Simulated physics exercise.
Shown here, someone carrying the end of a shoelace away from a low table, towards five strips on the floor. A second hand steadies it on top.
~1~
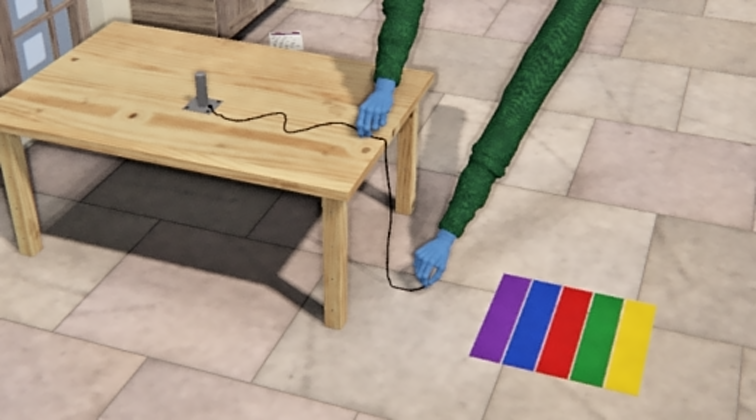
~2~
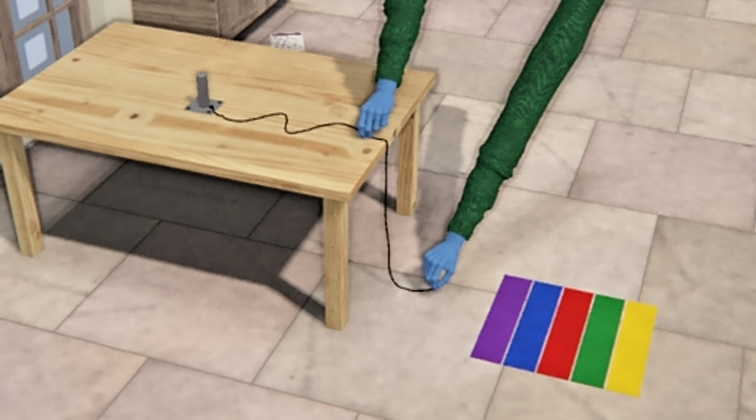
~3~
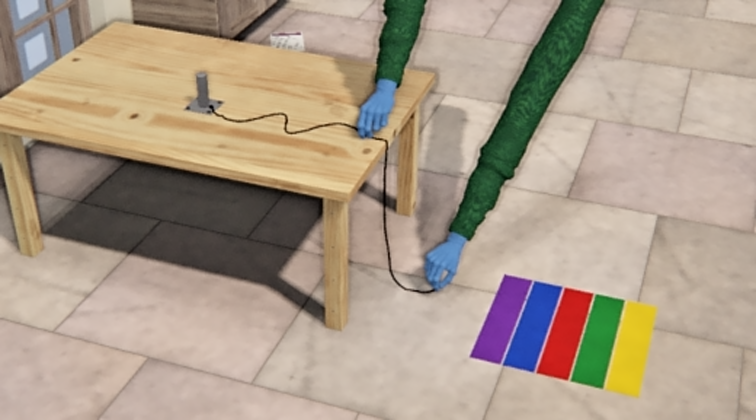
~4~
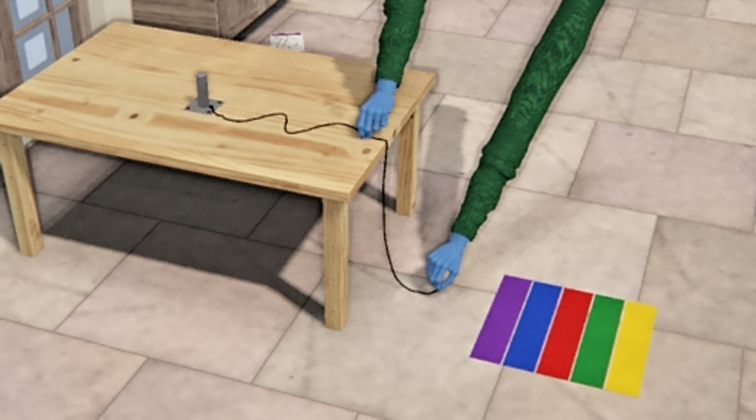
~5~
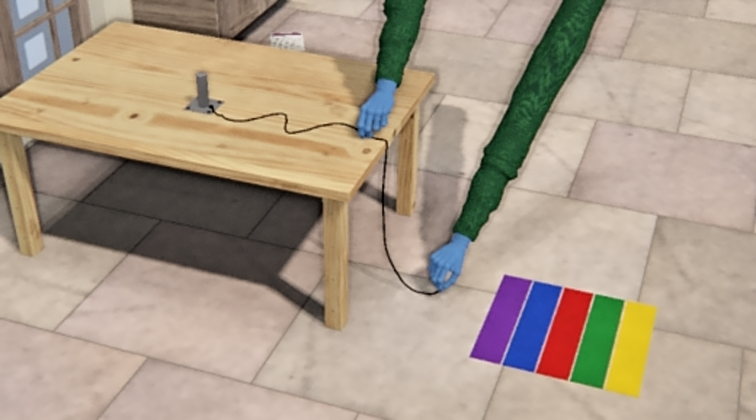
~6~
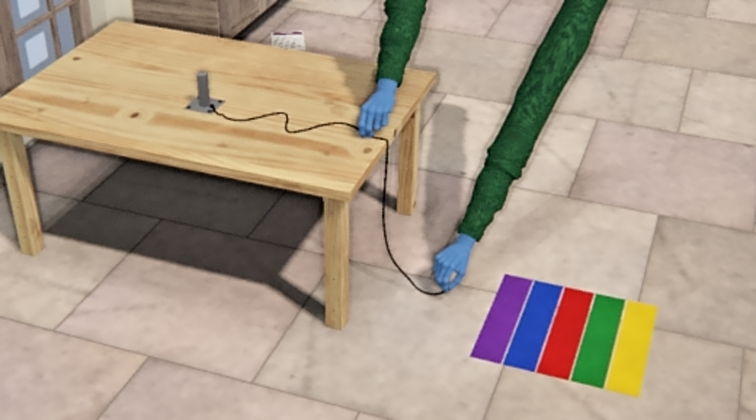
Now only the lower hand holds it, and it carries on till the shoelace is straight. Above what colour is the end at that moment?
The green one.
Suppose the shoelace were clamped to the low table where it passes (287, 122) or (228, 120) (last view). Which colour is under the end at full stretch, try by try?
Try by try: Red; green.
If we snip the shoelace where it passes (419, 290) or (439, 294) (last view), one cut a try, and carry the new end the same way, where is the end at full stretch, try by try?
Try by try, around (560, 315) and (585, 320).
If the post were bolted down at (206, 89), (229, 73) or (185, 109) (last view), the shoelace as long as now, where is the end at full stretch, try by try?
The places are (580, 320), (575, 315) and (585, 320).
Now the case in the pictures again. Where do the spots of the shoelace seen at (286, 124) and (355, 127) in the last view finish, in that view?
They go to (320, 127) and to (403, 155).
Early on, end near (540, 309); over blue.
Midway, end near (581, 318); over red.
At the end of the slack, end near (606, 324); over green. It halts on the green strip.
